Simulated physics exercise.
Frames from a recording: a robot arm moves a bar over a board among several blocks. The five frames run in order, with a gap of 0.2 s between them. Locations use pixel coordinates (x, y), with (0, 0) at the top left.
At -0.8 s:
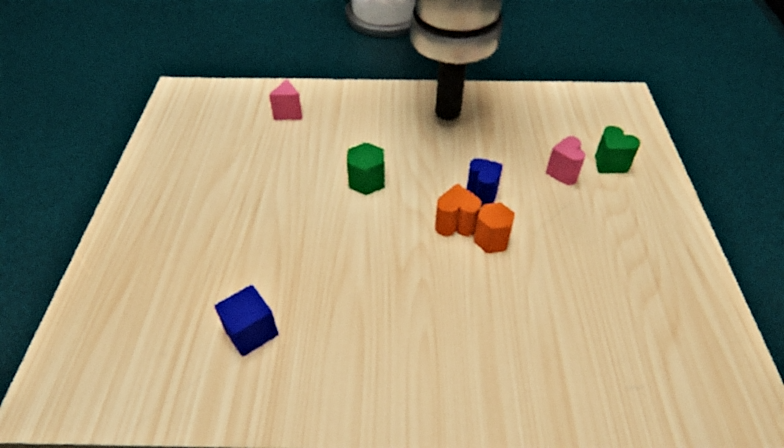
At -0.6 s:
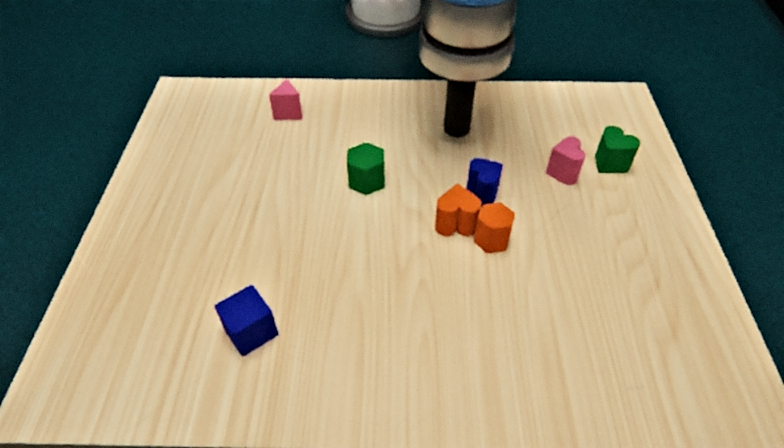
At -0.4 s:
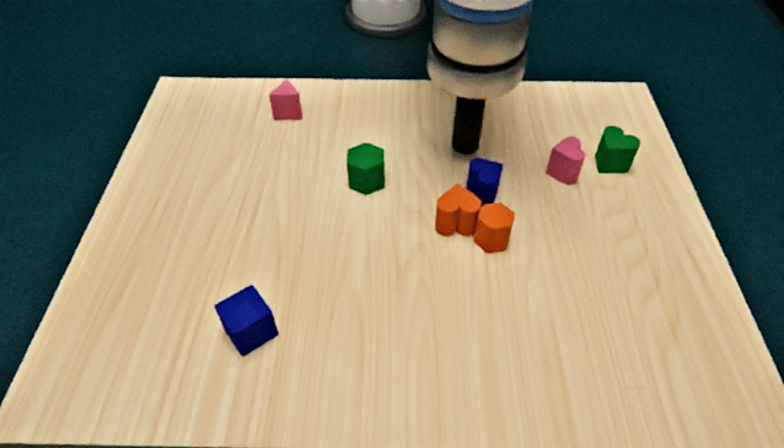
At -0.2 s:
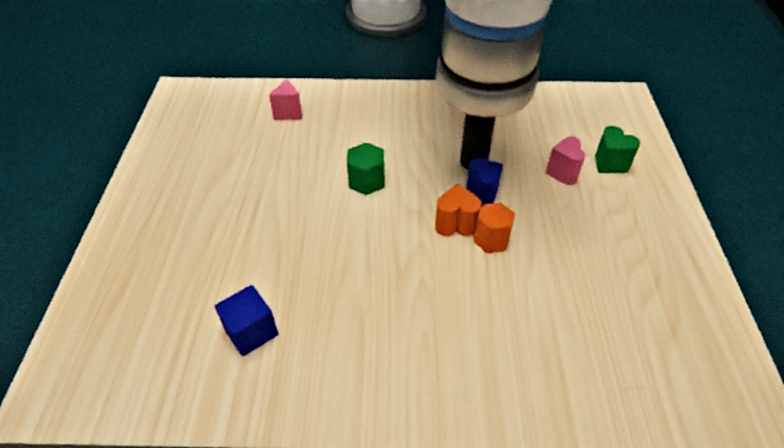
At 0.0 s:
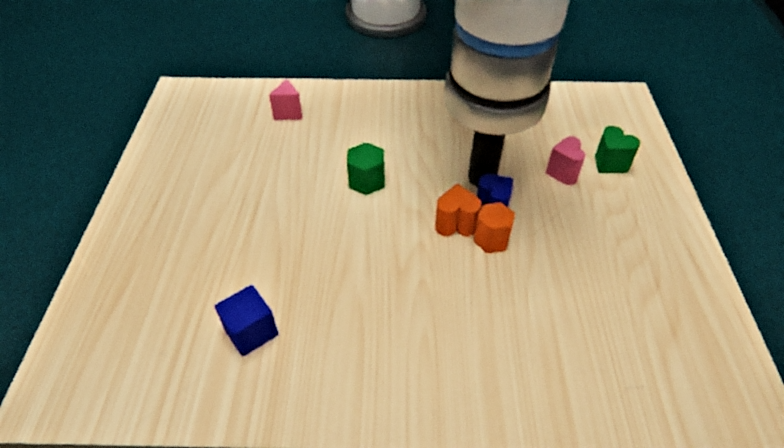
Robot arm moving a dark bar down and slightly right over a wooden board, nudging a blue block beside two orange blocks.
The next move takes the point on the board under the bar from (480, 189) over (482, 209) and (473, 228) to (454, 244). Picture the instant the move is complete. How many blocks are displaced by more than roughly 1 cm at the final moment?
Total moved: Three or more.
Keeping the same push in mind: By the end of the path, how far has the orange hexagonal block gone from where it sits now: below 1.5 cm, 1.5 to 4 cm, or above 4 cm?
Verdict: From 1.5 to 4 cm.
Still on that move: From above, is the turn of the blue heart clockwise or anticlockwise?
Bird's-eye view: Counterclockwise.
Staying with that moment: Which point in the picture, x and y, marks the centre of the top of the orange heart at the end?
In the picture, that point is around (423, 217).
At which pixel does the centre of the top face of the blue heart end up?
I'd place it at (510, 208), taking the centre of its top.
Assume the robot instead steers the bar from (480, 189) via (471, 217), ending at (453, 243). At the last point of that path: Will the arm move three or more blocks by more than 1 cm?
Yes, it checks out.
The first path, step by step. Halfway along, bar at (481, 208); orange heart at (455, 203), turned 15° clockwise; orange hexagonal block at (505, 232), turned 30° clockwise; blue heart at (510, 206), turned 60° anticlockwise.
At the end, bar at (456, 233); orange heart at (423, 217), turned 60° clockwise; orange hexagonal block at (506, 234), turned 35° clockwise; blue heart at (510, 208), turned 70° anticlockwise.
